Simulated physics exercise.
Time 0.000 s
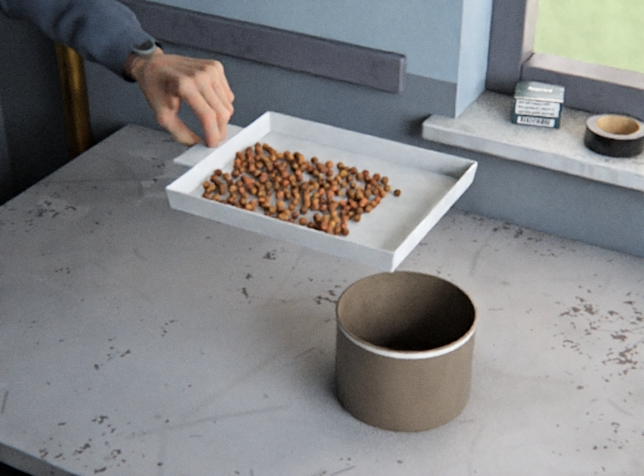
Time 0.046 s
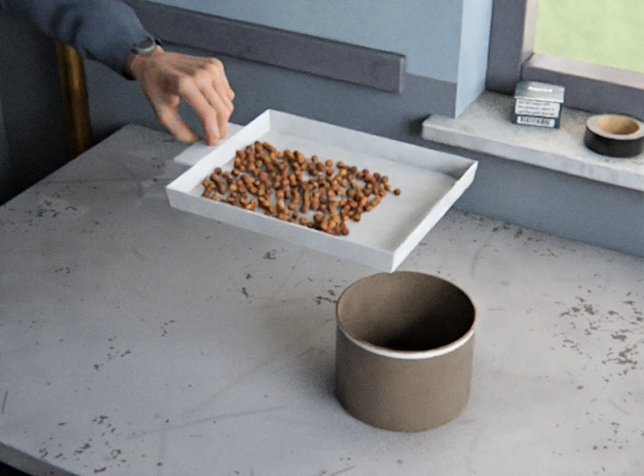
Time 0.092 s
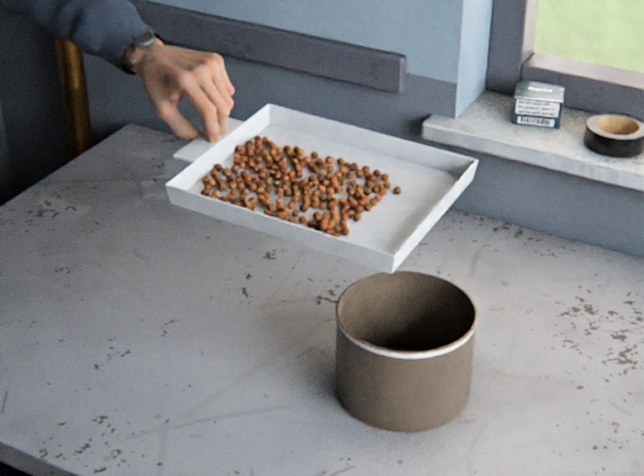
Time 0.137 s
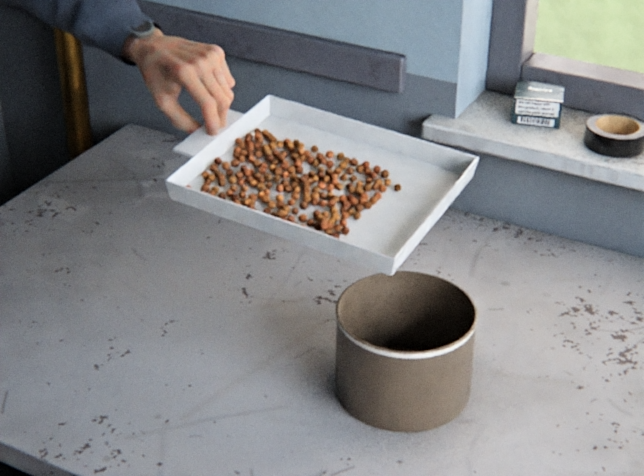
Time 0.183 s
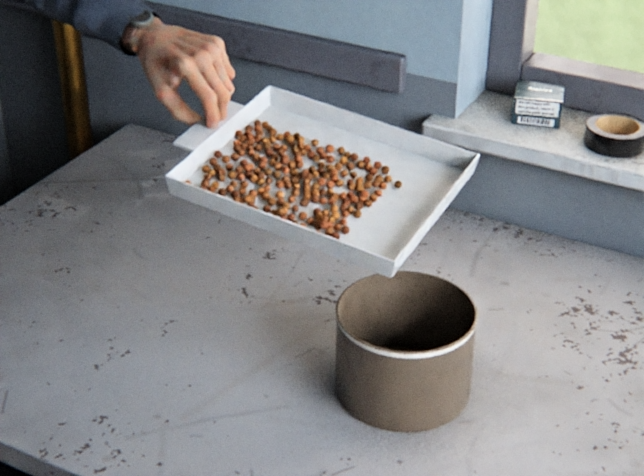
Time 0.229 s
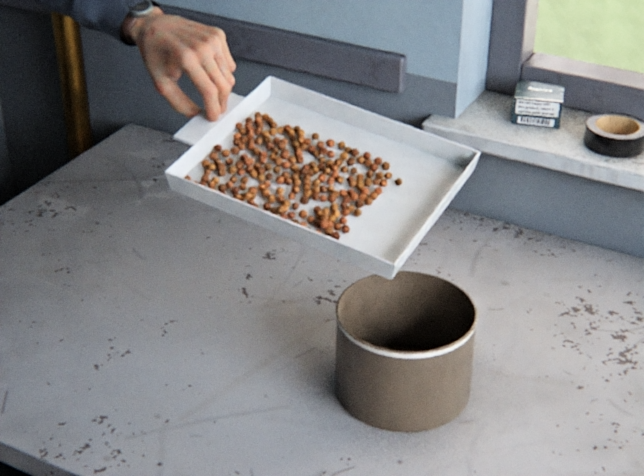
On a worn grey table, a hand slightly tilts a white tray of brown balls above a pot.
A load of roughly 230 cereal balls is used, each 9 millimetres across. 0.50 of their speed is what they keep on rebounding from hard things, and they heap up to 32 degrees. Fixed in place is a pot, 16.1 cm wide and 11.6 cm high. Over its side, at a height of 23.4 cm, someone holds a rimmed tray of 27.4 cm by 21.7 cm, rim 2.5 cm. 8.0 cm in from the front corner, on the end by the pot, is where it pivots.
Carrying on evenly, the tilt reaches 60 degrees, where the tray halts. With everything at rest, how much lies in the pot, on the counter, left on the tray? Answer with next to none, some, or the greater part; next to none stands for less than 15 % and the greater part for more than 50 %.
Pot: Next to none; counter: Next to none; tray: The greater part.
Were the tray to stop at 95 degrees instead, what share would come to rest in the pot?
Result: Close to 5 %.
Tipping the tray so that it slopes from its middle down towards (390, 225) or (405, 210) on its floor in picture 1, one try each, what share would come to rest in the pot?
I'd put it at about 0 per cent for the first tilt and about 0 per cent for the second.
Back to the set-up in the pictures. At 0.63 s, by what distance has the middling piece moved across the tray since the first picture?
It has moved some 6 cm from its start.
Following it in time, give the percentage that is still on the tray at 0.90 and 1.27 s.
100 then 100.
Then, at 0.63 s, tilt 34 degrees; the tray holds 100 %, the pot 0 %.
After 0.90 s, tilt 50 degrees; the tray holds 100 %, the pot 0 %.
Then, at 1.27 s, tilt 60 degrees; the tray holds 100 %, the pot 0 %.
By 1.6 s all is still; pot 0 %, counter 0 %, tray 100 %.
